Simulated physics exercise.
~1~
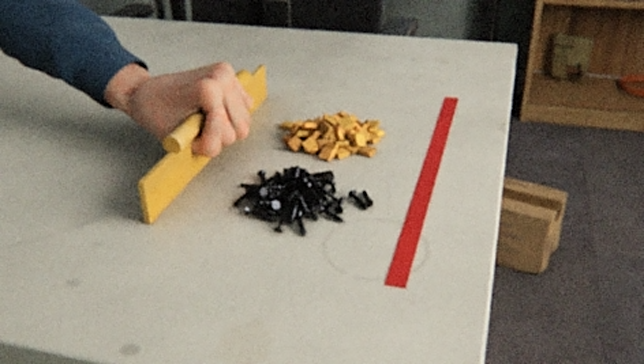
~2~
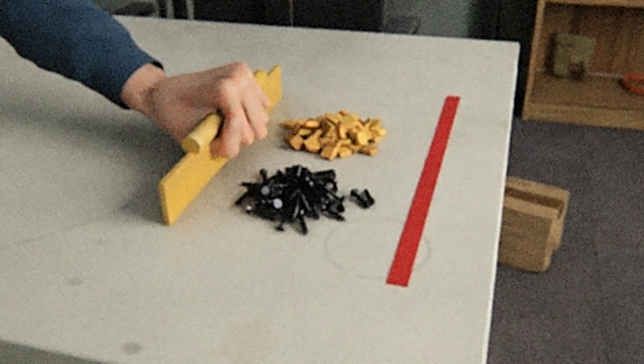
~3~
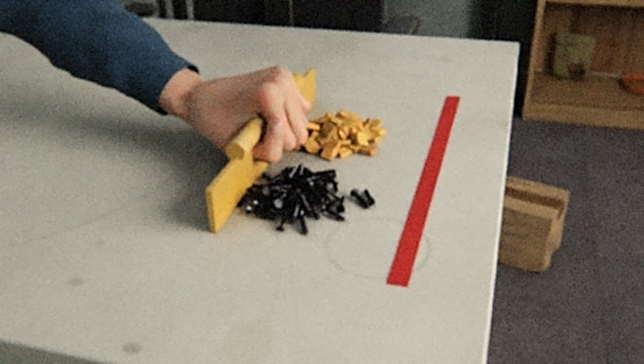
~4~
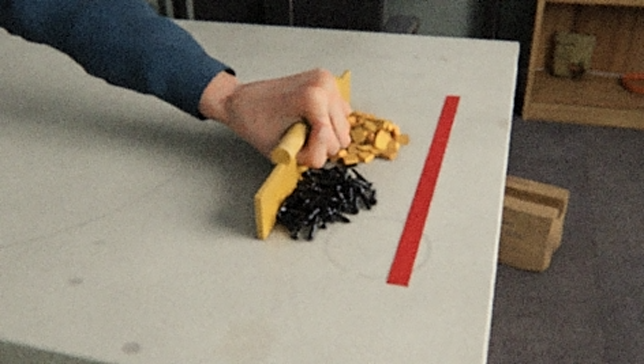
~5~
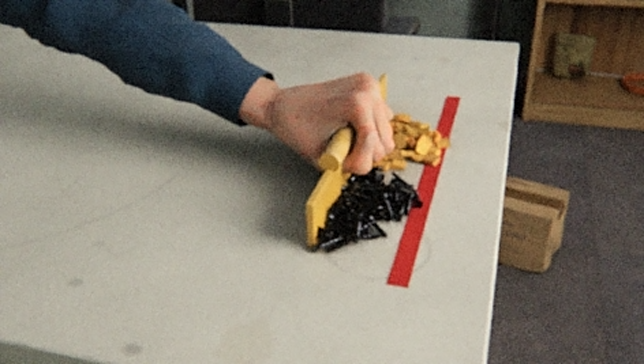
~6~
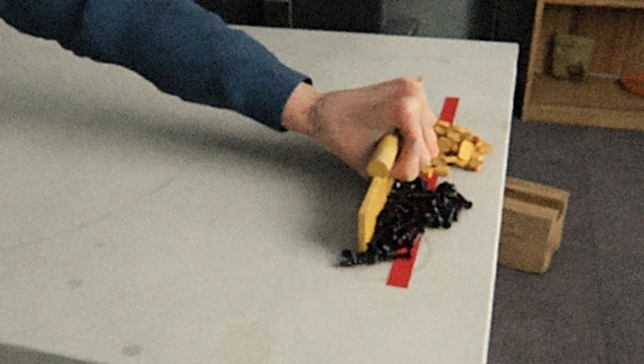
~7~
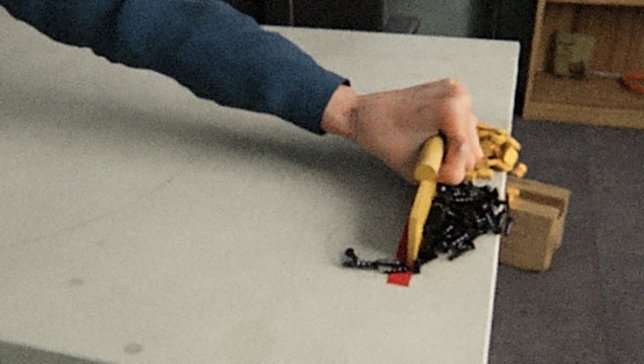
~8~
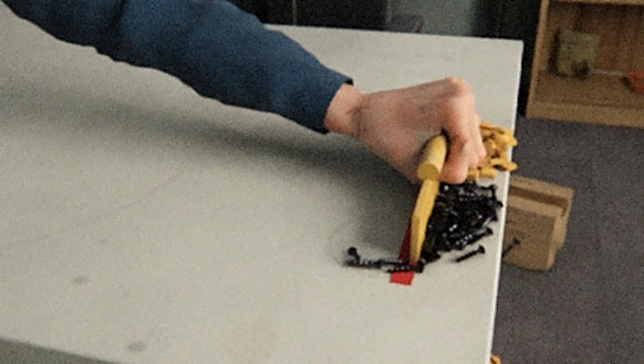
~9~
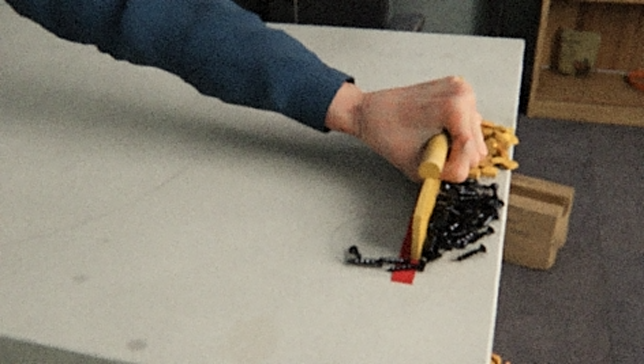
We see a hand push a yellow scraper rightward across a pale table, gathering a pile of black screws and a pile of small yellow pieces, then stop at the red tape, with a little of each portion going over the table's edge and the rest staying on top.
